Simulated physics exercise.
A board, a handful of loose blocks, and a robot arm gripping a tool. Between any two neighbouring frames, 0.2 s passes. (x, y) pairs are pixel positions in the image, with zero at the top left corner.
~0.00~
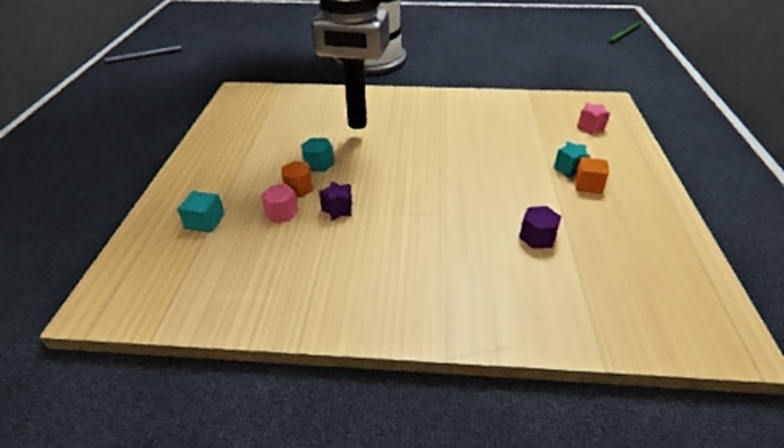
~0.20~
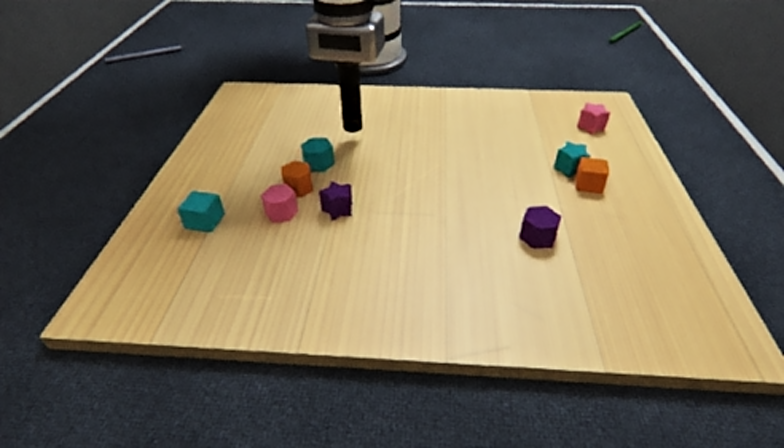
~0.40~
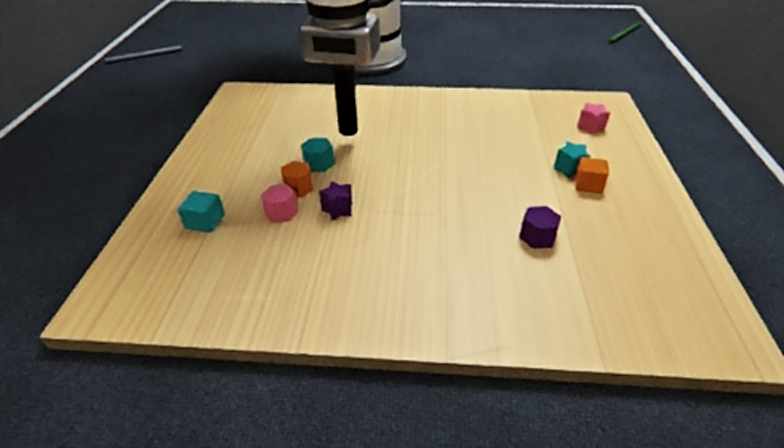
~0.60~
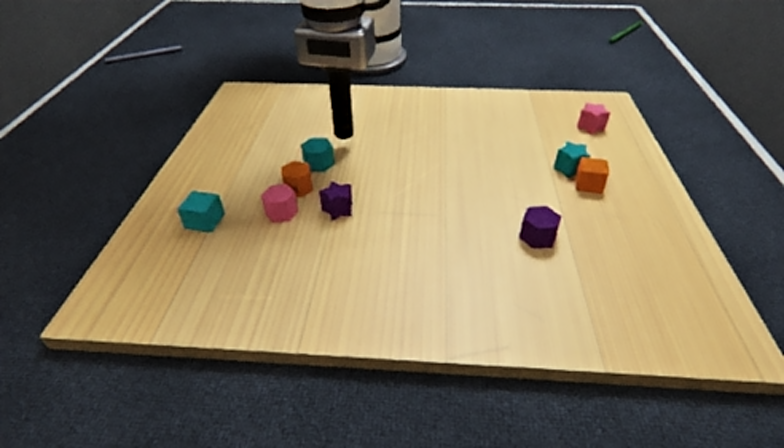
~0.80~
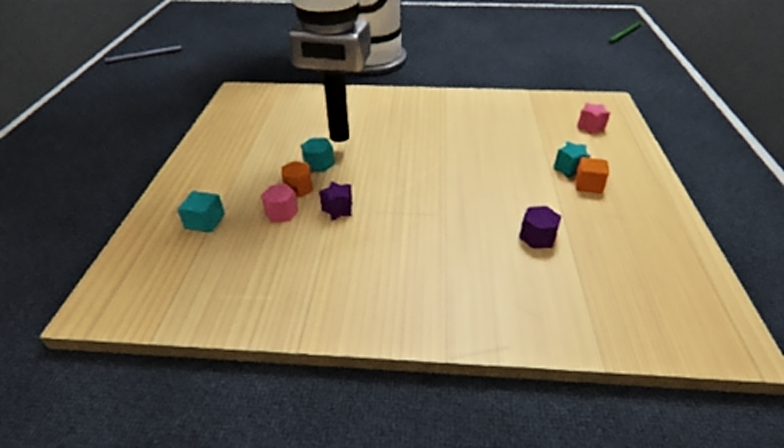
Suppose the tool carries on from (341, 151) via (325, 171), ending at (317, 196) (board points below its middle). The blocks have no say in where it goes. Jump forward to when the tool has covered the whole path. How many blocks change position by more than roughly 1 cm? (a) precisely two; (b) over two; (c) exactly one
a (precisely two)
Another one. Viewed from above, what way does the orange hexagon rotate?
Viewed from above: Anti-clockwise.
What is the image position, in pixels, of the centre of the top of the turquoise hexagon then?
It should be at (294, 158) by then.
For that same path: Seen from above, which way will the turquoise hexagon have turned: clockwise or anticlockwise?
From overhead, the rotation is clockwise.
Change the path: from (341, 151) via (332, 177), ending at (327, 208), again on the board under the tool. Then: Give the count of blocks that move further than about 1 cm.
I'm going with two.
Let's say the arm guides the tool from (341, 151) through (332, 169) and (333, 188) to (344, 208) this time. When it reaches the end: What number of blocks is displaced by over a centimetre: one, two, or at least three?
When the path ends, I think you'll find two blocks out of place by more than 1 cm.
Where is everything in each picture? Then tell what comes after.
In the first frame, lower end of the tool at (358, 125), tops of blocks, orange hexagon at (295, 169), turquoise hexagon at (316, 144), purple star-shaped block at (336, 190).
In the second frame, tool at (353, 129), blocks as before.
In the third frame, tool at (348, 132), blocks as before.
In the fourth frame, tool at (344, 135), blocks as before.
In the fifth frame, tool at (340, 138), orange hexagon at (295, 169), turquoise hexagon at (316, 144), purple star-shaped block at (336, 190).
The first path, step by step. One third of the way, tool at (327, 151); turquoise hexagon at (303, 153).
Two thirds of the way, tool at (320, 166); orange hexagon at (285, 176), turned 20° anticlockwise; turquoise hexagon at (294, 157), turned 25° clockwise.
At the end, tool at (315, 182); orange hexagon at (285, 176), turned 20° anticlockwise; turquoise hexagon at (294, 158), turned 30° clockwise; purple star-shaped block not moved.
